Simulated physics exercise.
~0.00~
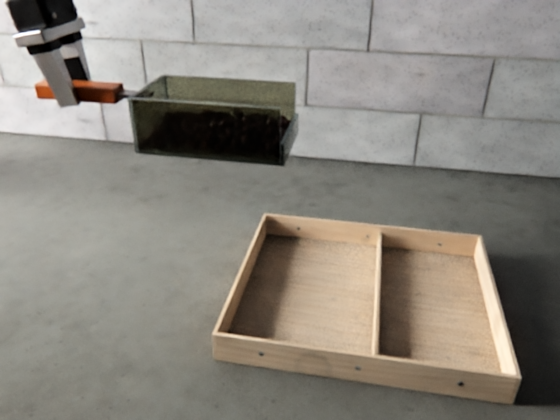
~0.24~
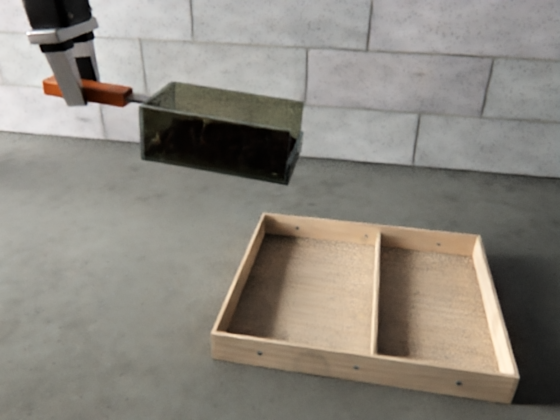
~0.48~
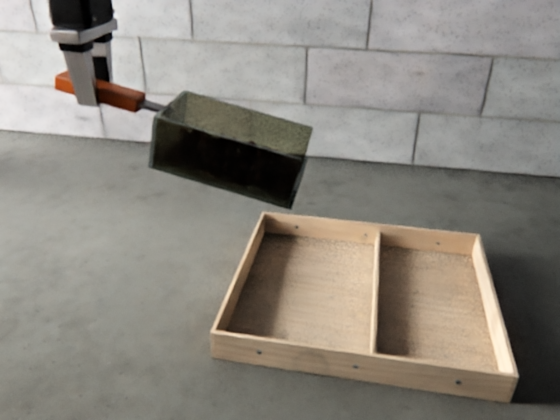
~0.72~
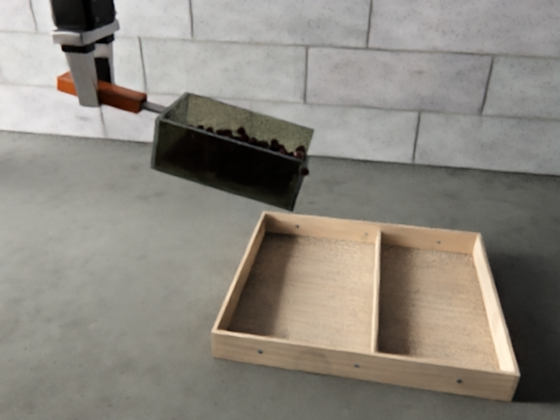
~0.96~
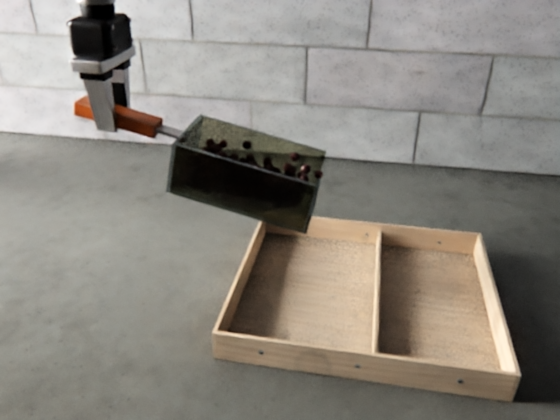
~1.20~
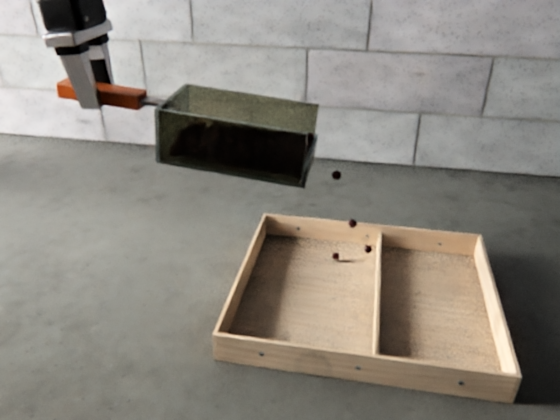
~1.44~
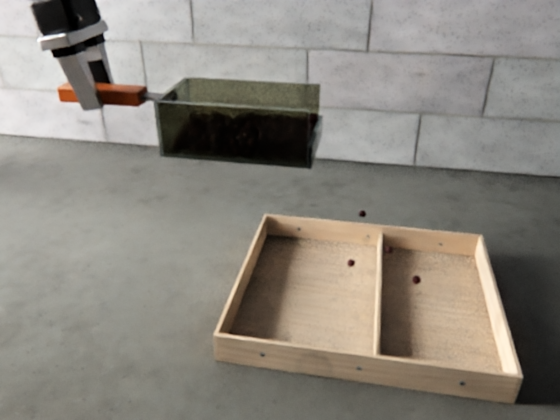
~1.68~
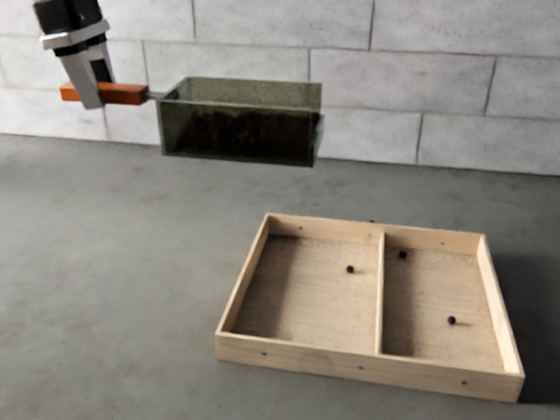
A translucent, dark greenish box holding small dark beads hangs from a robot gripper by an orange handle at upper left, before a pale block wall. Seen from slightly above, a shallow wooden tray with two compartments rests on the grey surface at lower right. The arm carries the box right and down, tilting its far end downward, and the beads gather toward that end. As the box lifts and levels, a few beads drop toward the tray. One settles in the left compartment and two in the right, while most remain in the raised box.
